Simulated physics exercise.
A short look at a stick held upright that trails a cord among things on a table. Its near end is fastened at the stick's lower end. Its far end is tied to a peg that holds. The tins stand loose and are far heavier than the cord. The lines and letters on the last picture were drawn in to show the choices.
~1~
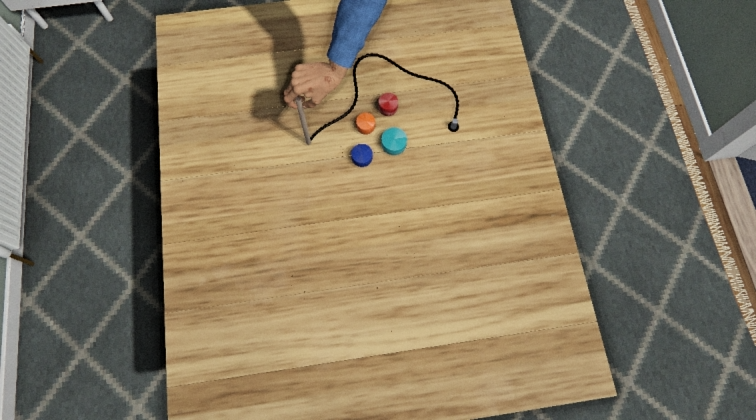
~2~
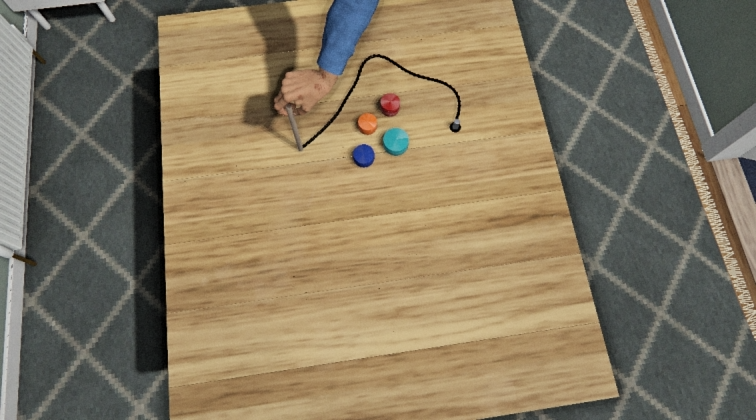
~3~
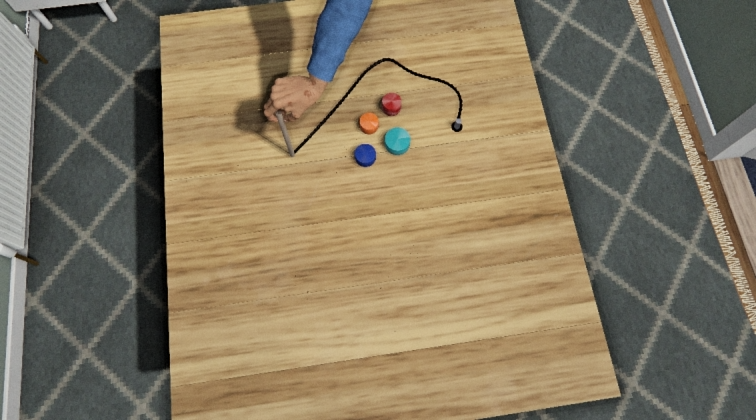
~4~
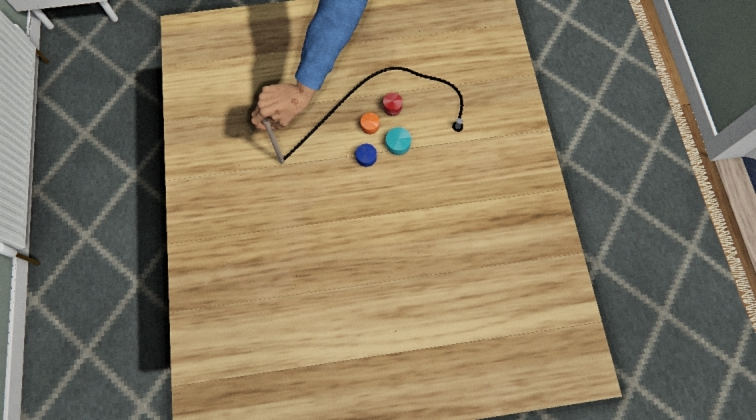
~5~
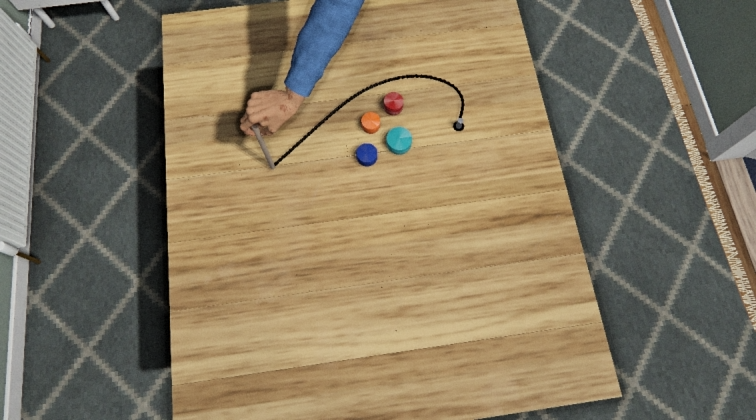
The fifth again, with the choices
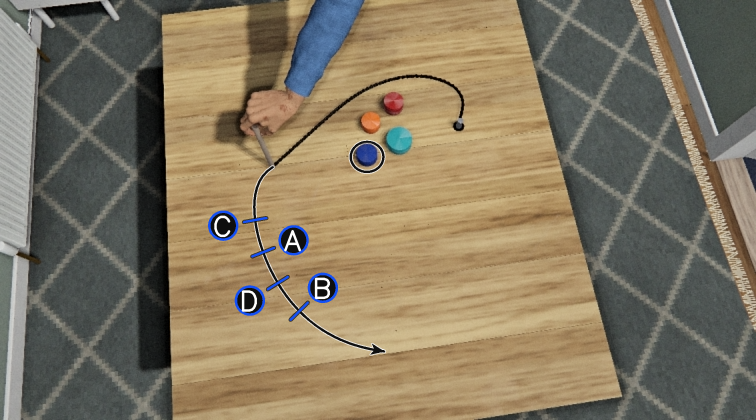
A hand at the end of a blue sleeve grips a thin stick over a pale wooden table, seen from high above in a room with a grey patterned carpet. Red, orange, turquoise and blue discs cluster right of the stick, below a black cord running to a small dark peg. The hand draws the stick left and slightly down, straightening the cord's curve, while the view barely shifts.
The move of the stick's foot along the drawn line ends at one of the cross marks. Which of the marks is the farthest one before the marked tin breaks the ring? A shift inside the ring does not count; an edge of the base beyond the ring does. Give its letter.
All is well up to D.
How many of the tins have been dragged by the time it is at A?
One.
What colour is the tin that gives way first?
The red tin.
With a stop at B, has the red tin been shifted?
By then, yes.
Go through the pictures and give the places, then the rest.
The first frame shows turquoise tin (394, 141); blue tin (362, 155); peg (454, 124).
The second frame shows peg (456, 125); orange tin (368, 124).
The third frame shows red tin (392, 104); turquoise tin (397, 141).
The fourth frame shows blue tin (366, 155); peg (459, 124).
The fifth frame shows orange tin (371, 123); red tin (393, 104); turquoise tin (399, 141).
On the marked copy, A at (263, 252); B at (299, 311); C at (255, 220); D at (278, 283); the ring at (367, 157); the route from (273, 167) via (278, 283) to (384, 351).
Following D. Soon after the start, foot of the stick (254, 206); blue tin (367, 155).
Later, foot of the stick (262, 248); red tin (394, 112); blue tin (367, 155).
In the end, foot of the stick (278, 283); orange tin (380, 137); red tin (395, 126); turquoise tin (401, 146); blue tin (367, 155); the blue tin is still in its ring.
As for the rest, A is safe but short; B drags the ringed tin to (375, 164); C is safe but short.
